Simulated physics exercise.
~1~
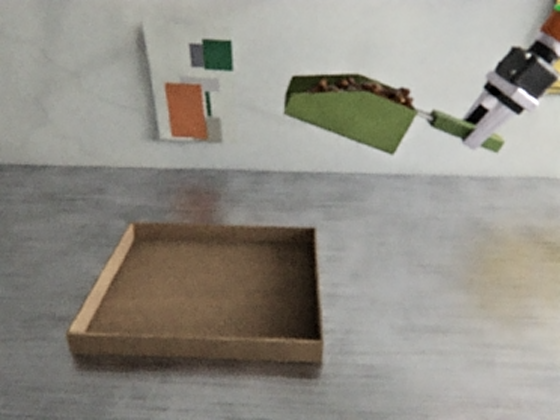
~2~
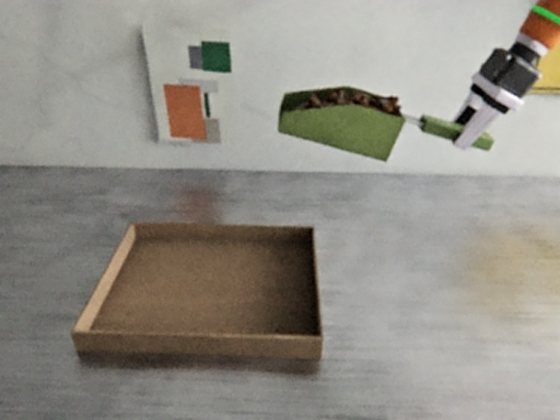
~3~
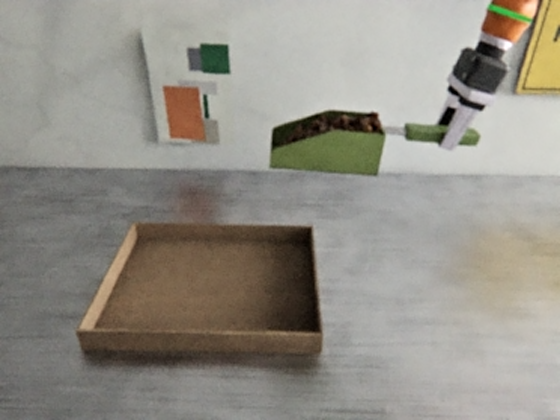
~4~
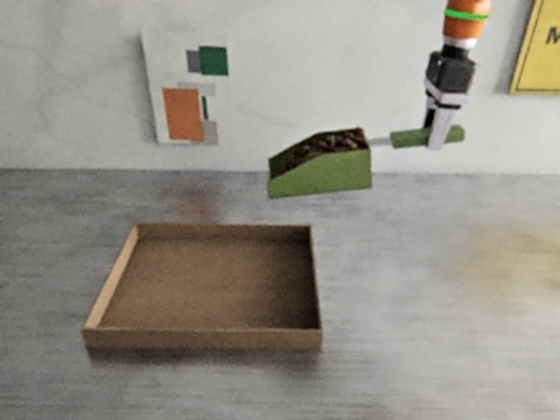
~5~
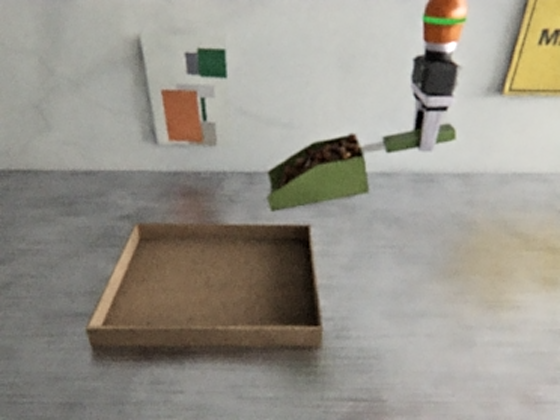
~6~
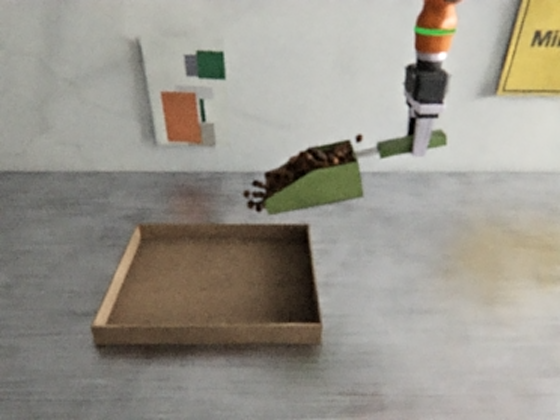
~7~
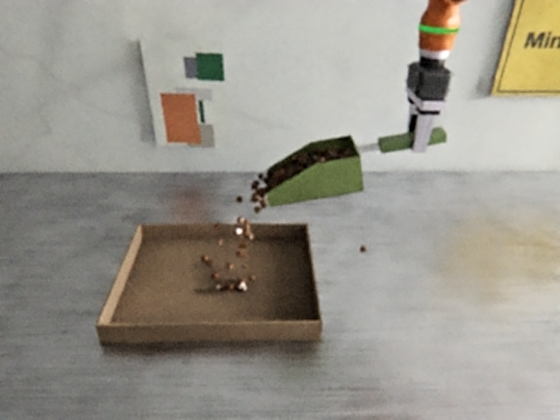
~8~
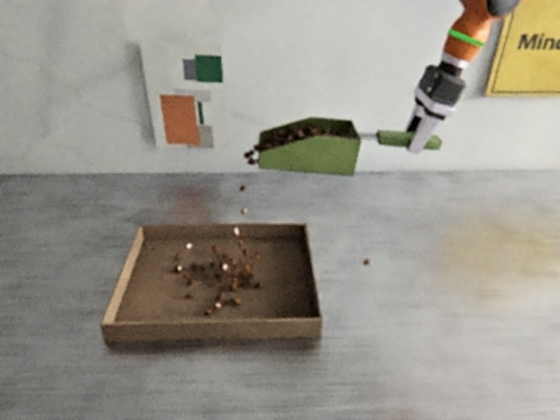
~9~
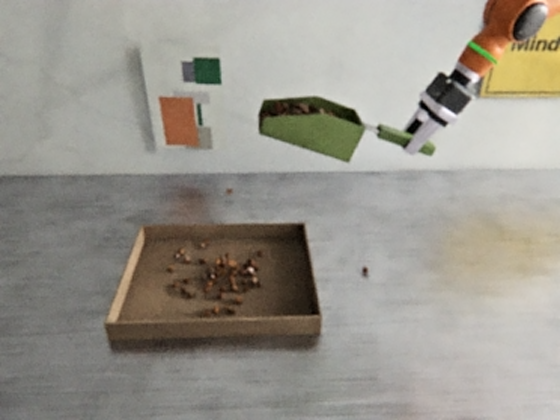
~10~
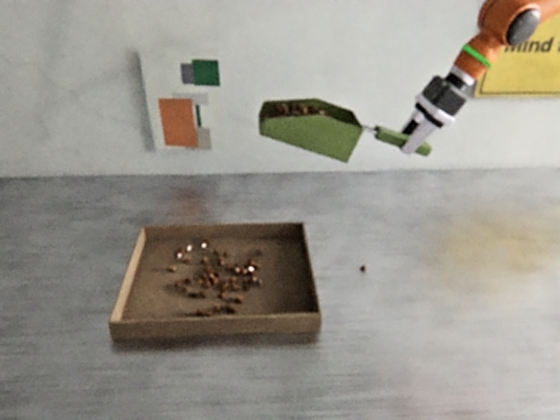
On a grey table by a pale wall, a robot arm lowered a green scoop of small brown pellets toward a shallow brown tray, tipped some in, then tilted back and lifted, leaving pellets scattered in the tray, one outside, and many still in the scoop.
